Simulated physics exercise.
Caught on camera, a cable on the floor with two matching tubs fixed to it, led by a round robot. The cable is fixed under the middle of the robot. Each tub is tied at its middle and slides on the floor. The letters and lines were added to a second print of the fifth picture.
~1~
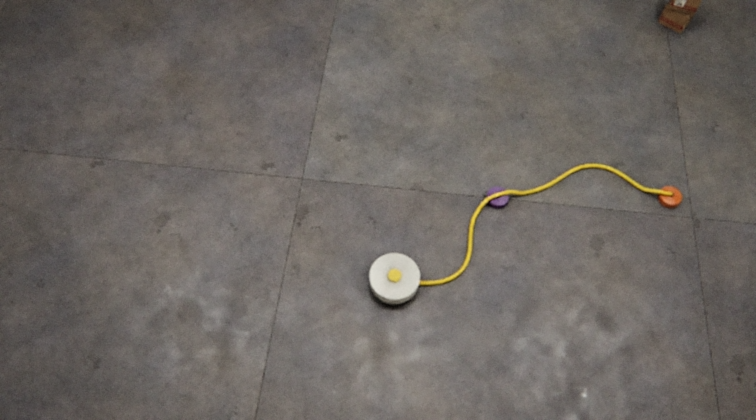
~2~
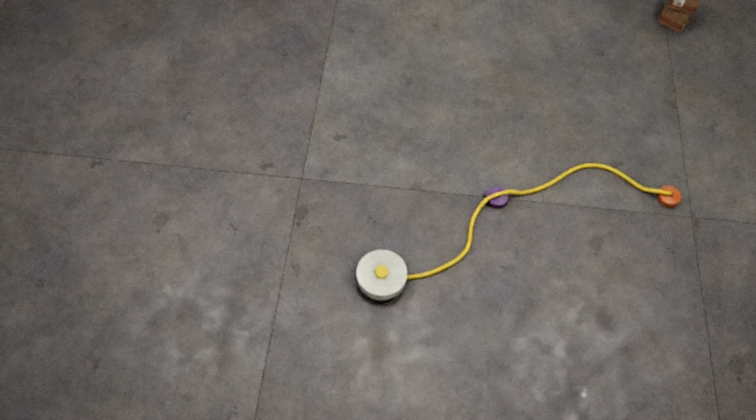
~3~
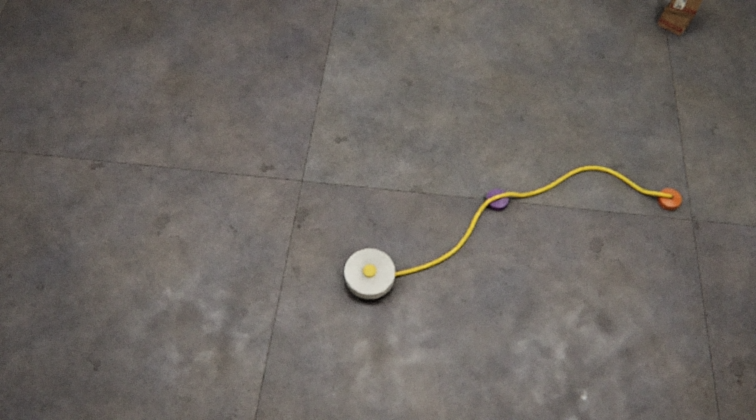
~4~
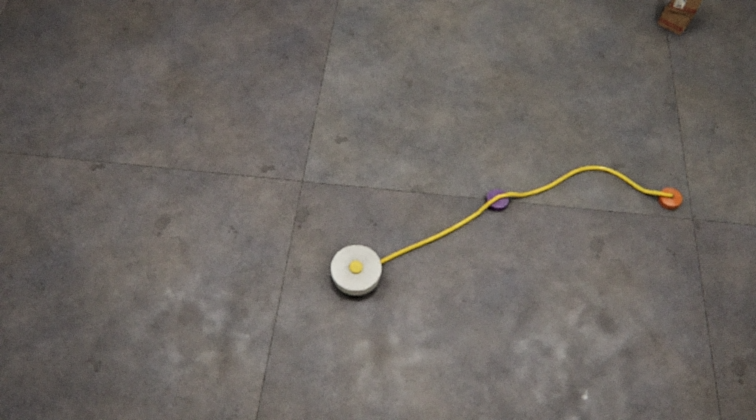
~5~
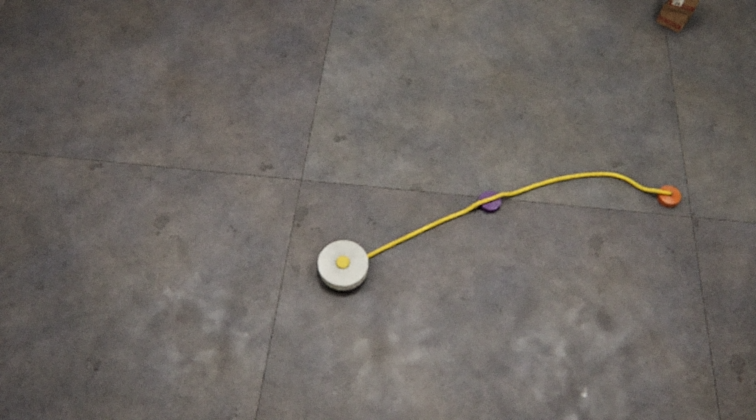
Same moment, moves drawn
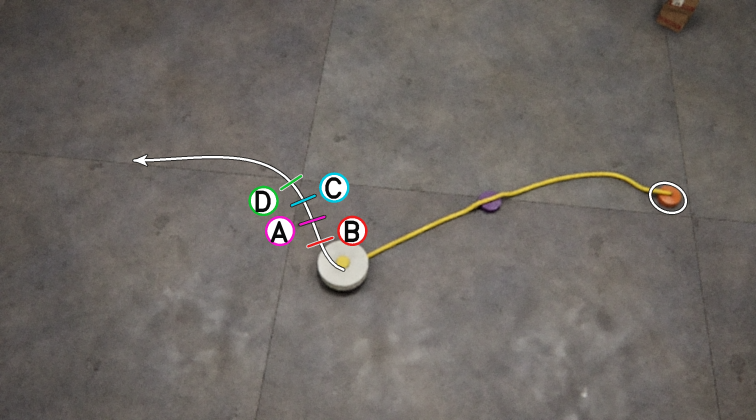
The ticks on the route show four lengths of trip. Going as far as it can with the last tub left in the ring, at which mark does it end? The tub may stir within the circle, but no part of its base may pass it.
No farther than A.
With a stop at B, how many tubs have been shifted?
By then, one.
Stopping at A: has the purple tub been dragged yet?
By then, yes.
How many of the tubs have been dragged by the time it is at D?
Two.
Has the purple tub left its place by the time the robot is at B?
Yes.
On the marked copy, A at (312, 221); B at (320, 242); C at (303, 200); D at (291, 183); the ring at (668, 198); the route from (344, 270) via (267, 166) to (134, 160).
Taking A. A third of the way, robot (326, 251); orange tub (669, 196); purple tub (482, 205).
Two thirds of the way, robot (318, 233); orange tub (669, 196); purple tub (479, 206).
When it is over, robot (312, 217); orange tub (667, 196); purple tub (476, 207); the ringed tub at the far end is still in its ring.
As for the rest, B is safe but short; C drags the last tub to (658, 196); D drags the last tub to (643, 196).
